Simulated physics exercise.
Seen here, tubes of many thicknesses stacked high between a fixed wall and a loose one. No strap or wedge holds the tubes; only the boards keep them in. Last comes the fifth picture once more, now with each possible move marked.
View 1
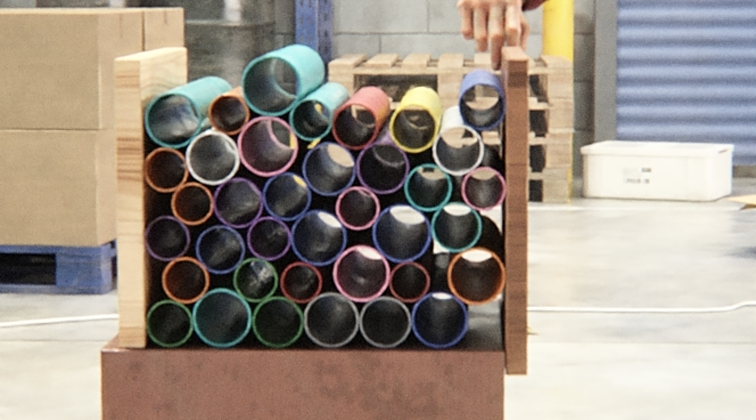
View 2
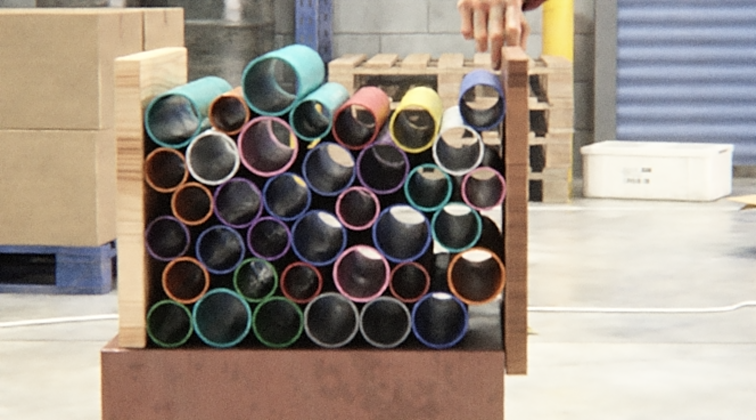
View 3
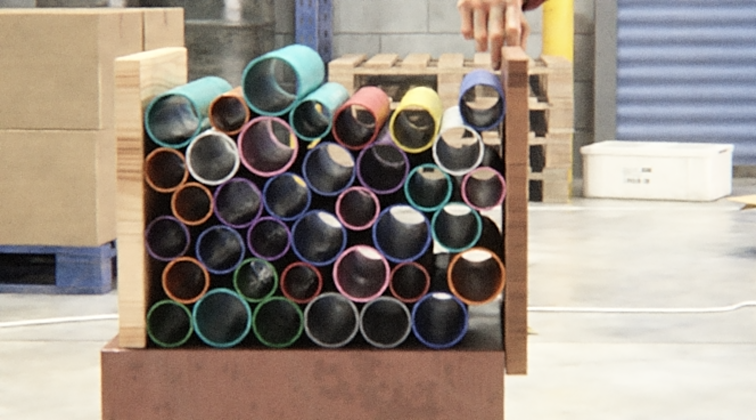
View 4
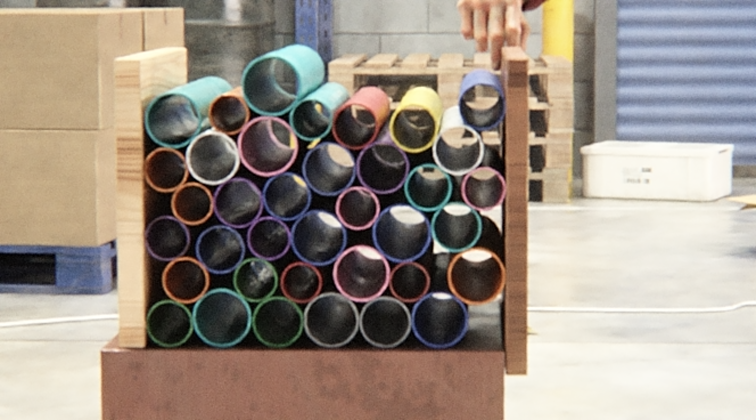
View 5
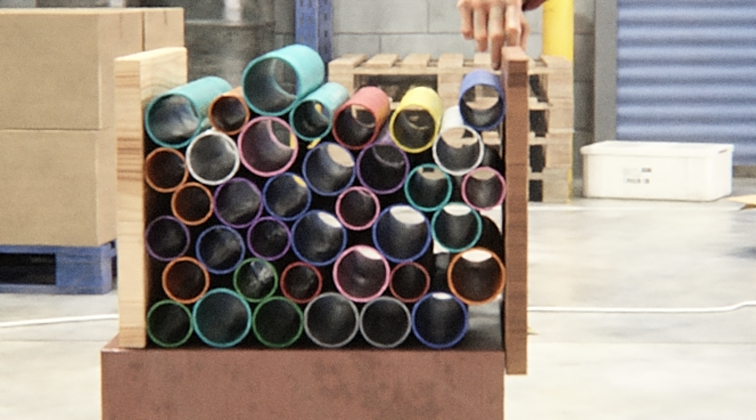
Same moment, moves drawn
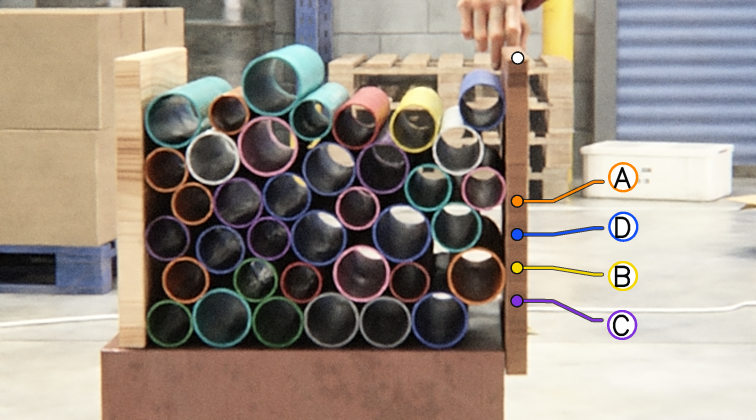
In a warehouse, a stack of colourful tubes sat between two upright boards on a rusty brown block, while someone's fingers rested at the top of the right board and nothing visibly moved.
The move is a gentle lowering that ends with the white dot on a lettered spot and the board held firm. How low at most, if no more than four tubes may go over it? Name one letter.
It can be let down to D.
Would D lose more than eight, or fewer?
It loses fewer than eight.
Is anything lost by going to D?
Yes, at D.
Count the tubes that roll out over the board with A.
It comes to one.
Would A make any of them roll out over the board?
Yes.
On the marked copy, A at (517, 201); B at (517, 268); C at (517, 301); D at (517, 234); the white dot at (518, 58).
Taking D. A third of the way, top of the board (506, 141).
Two thirds of the way, top of the board (506, 232).
When it is over, top of the board (506, 233), three out over the board.
As for the rest, A one out over the board; B more than four out over the board; C more than four out over the board.
